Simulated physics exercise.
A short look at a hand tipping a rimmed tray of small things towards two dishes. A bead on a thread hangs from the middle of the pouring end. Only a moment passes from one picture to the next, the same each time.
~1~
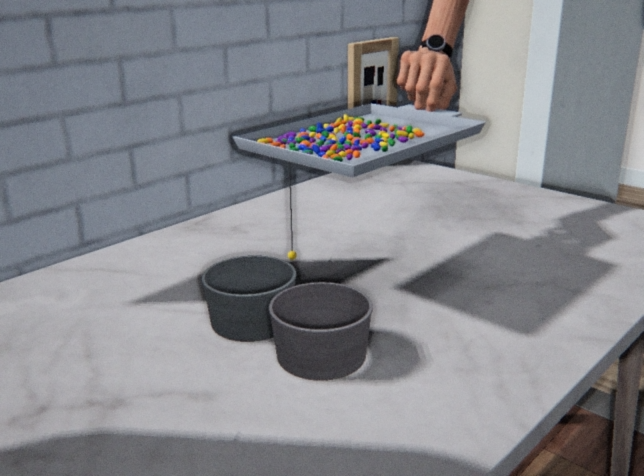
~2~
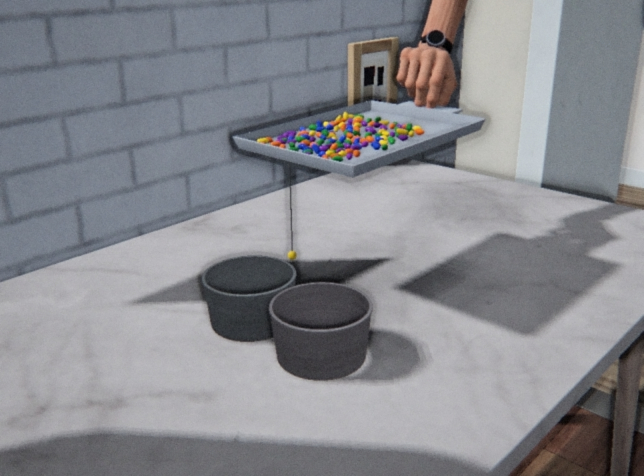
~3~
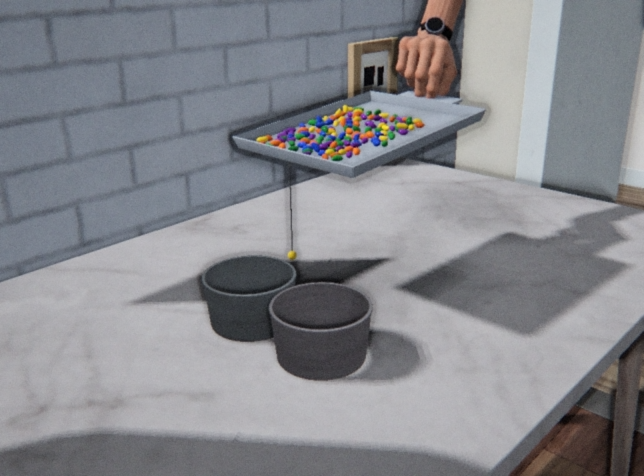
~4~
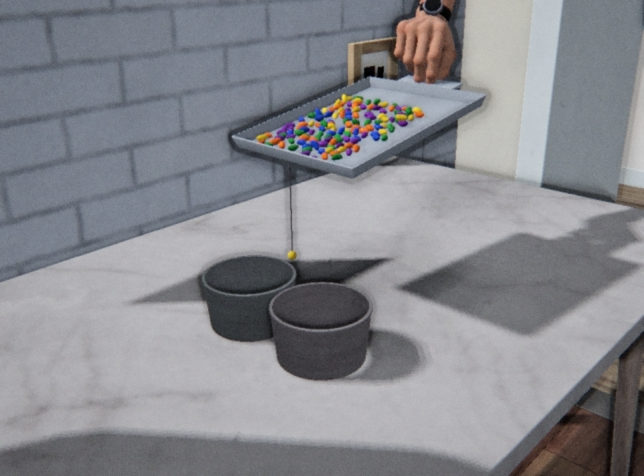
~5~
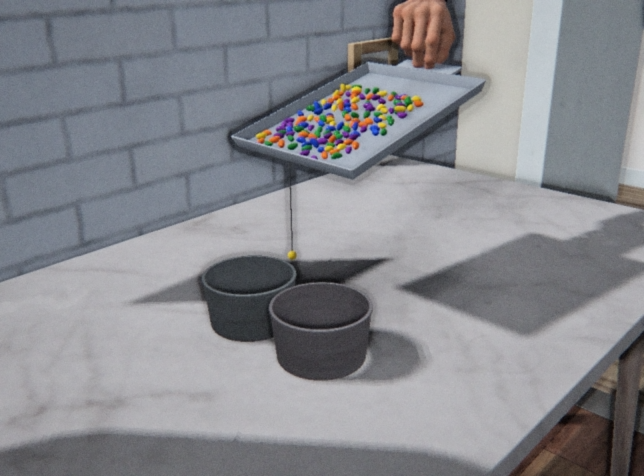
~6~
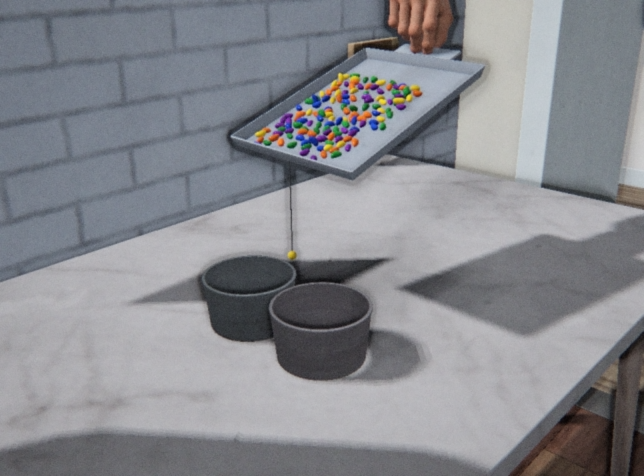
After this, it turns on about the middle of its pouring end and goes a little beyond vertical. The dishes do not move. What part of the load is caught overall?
Together they catch more than half.
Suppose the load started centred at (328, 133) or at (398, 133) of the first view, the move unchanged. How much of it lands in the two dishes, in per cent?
Near 90 % and 90 %.
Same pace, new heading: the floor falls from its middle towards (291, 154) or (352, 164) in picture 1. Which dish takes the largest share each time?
In turn: Left; the dish on the right.
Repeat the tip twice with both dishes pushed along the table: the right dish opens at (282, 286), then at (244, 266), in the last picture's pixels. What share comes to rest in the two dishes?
Roughly 70 per cent, and 40 per cent.
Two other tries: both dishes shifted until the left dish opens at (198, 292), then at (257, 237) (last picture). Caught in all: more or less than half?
One: Not half. Two: The smaller part.
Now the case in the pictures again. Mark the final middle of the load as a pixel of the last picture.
Around (275, 335).
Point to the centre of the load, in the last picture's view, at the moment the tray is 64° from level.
At about (301, 129).
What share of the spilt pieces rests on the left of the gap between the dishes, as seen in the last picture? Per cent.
Roughly 100 in a hundred.
Shortly afterwards, tray tipped steeply; all but a few on the tray; only a few in the air.
Next, tray tipped past a quarter turn; near half on the tray; a little in the right dish; only a few outside both; near half in the air.
Some moments later, tray tipped past a quarter turn; near half in the right dish; near a third in the left dish; a little outside both; only a few in the air.
In the end, tray tipped past a quarter turn; near half in the right dish; near a third in the left dish; a little outside both; only a few in the air.
